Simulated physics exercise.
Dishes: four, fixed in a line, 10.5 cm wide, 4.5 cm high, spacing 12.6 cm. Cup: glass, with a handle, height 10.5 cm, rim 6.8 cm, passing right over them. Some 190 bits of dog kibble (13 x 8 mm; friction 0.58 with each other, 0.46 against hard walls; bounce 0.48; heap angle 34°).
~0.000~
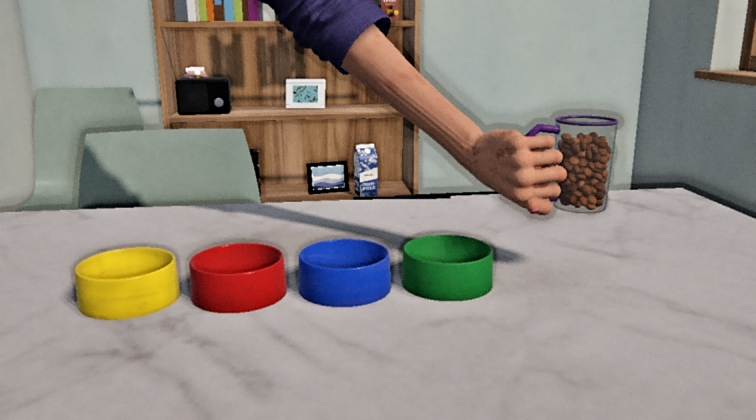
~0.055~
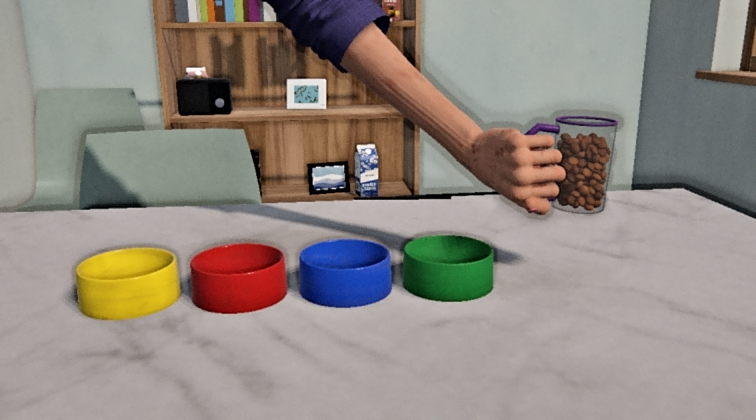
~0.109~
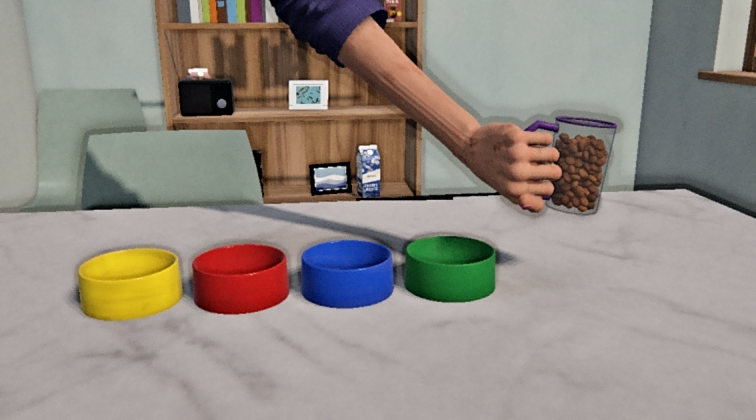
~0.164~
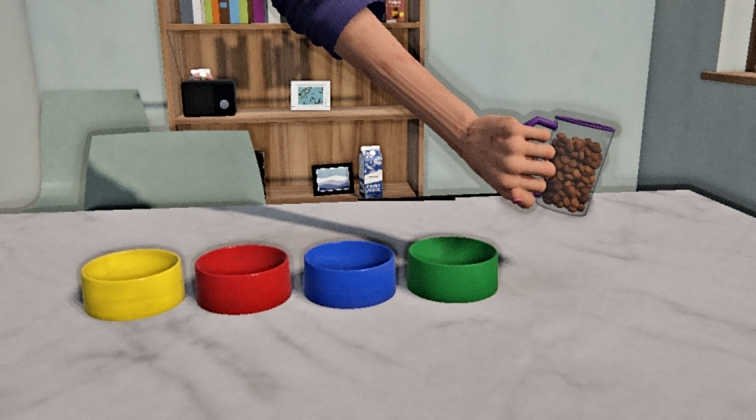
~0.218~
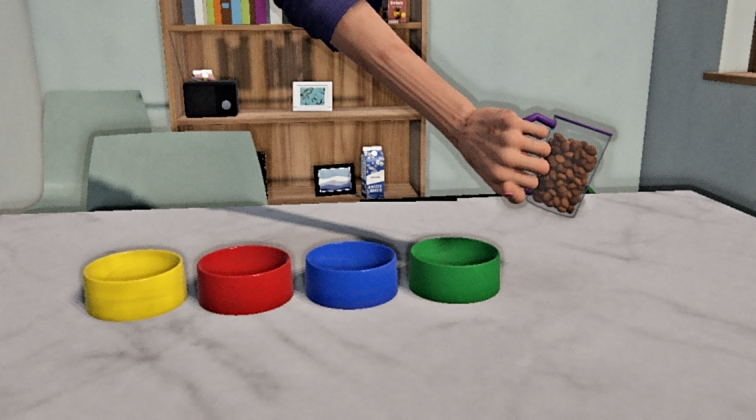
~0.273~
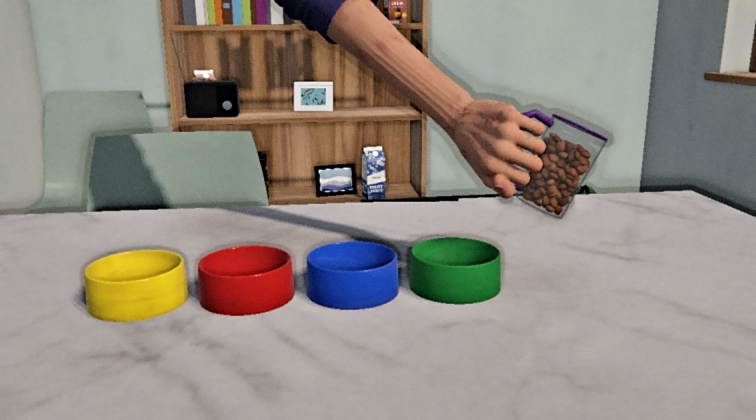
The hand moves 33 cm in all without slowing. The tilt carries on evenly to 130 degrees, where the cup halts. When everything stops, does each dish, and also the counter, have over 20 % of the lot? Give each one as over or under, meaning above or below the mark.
Red: Under, blue: Under, green: Over, yellow: Under, counter: Under.
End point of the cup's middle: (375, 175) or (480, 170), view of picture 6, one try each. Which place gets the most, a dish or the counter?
Most lands at green on the first run and at counter on the second.
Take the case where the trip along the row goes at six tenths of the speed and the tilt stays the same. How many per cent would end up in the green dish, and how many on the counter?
Shares - green 0, counter 100.
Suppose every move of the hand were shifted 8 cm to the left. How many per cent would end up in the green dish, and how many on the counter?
Shares in that case - green 10 / counter 20.
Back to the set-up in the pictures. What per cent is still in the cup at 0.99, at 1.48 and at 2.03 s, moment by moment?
Roughly 95, then 0, then 0.
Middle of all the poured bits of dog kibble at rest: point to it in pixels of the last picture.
Somewhere around (451, 271) in the final frame.
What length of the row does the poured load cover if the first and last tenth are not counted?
The stretch is around 7 cm long.
Then, at 0.99 s, tilt 110 degrees; cup holds 95 %.
After 1.48 s, tilt 130 degrees; cup holds 0 %, green 95 %.
After 2.03 s, tilt 130 degrees; cup holds 0 %, green 95 %.
In the end, at 2.3 s, red 0 %, blue 0 %, green 95 %, yellow 0 %, counter 5 %.
